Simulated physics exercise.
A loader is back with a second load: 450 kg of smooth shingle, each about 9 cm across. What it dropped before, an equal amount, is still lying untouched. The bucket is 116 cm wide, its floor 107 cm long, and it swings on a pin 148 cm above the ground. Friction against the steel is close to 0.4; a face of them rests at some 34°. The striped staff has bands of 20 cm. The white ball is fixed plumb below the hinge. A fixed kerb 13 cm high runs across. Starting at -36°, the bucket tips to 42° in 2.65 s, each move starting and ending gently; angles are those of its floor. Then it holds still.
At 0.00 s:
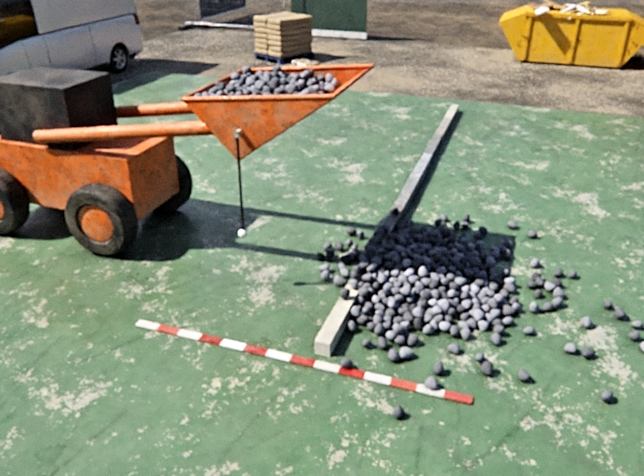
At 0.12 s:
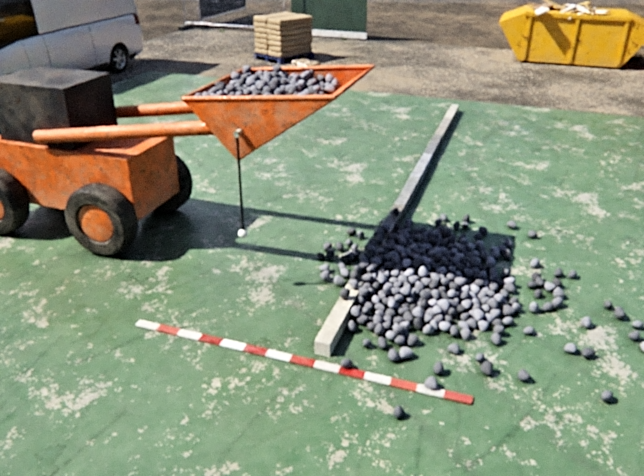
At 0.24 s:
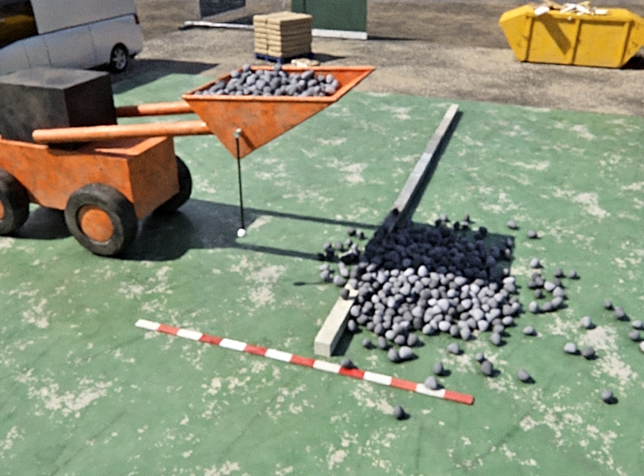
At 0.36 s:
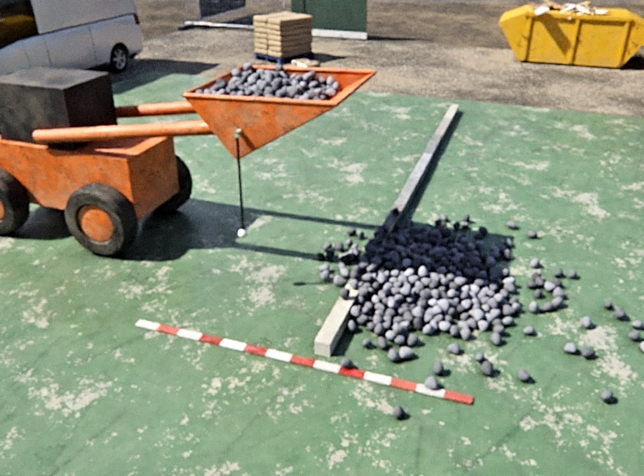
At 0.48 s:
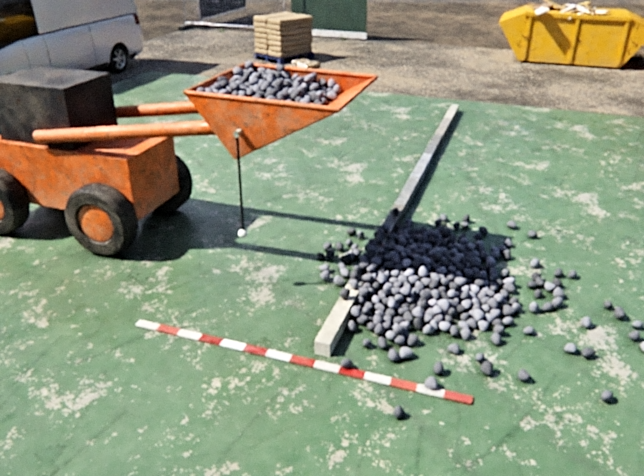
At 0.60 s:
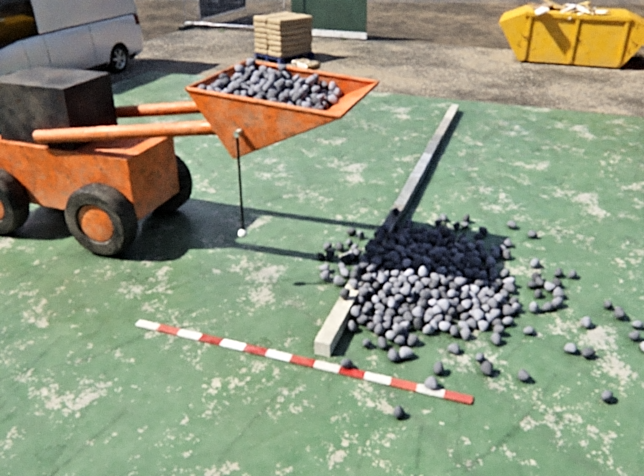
Orange loader bucket full of grey stones tilting slowly forward, its right lip lowering slightly, beside a stone pile across a kerb.
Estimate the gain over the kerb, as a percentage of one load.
About 52 per cent.
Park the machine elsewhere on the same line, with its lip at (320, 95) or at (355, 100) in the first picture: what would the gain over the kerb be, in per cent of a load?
Near 30 per cent from the first place, 85 from the second.
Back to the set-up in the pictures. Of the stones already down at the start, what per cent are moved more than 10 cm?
About 10 per cent.
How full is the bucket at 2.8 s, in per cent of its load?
Roughly 5 per cent is still inside.
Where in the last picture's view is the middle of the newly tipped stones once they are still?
Around (377, 261).
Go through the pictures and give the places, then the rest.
In the first picture, the bucket is at -36°, its lip at (335, 97); the top of the load is at (285, 77). The earlier load is highest near (401, 262), 20 cm above ground level, 7 % on this side of the kerb, 93 % over the kerb.
In the second picture, lip at (336, 98), floor tilted -36°, highest stones at (285, 77); the stones move at 0.0 m/s on average.
In the third picture, the bucket is at -34°, its lip at (337, 100); the top of the load is at (286, 77); the stones move at 0.1 m/s on average.
In the fourth picture, lip at (338, 104), floor tilted -32°, highest stones at (280, 76); the stones move at 0.1 m/s on average.
In the fifth picture, lip at (340, 110), floor tilted -29°, highest stones at (264, 75); the stones move at 0.1 m/s on average.
In the sixth picture, the bucket is at -26°, its lip at (341, 117); the top of the load is at (262, 73); the stones move at 0.1 m/s on average.
After 2.0 s the floor is at 30°; in per cent of one load, 87 in the bucket, 19 on this side of the kerb, 93 over the kerb; the foremost stones are at (637, 341).
After 2.8 s the floor is at 42°; in per cent of one load, 3 in the bucket, 60 on this side of the kerb, 136 over the kerb; the foremost stones are at (637, 341).
After 3.1 s the floor is at 42°; in per cent of one load, 0 in the bucket, 56 on this side of the kerb, 144 over the kerb; the foremost stones are at (637, 341).
After 5.9 s the floor is at 42°; in per cent of one load, 0 in the bucket, 55 on this side of the kerb, 145 over the kerb; the foremost stones are at (637, 341). Net gain over the kerb, 52.
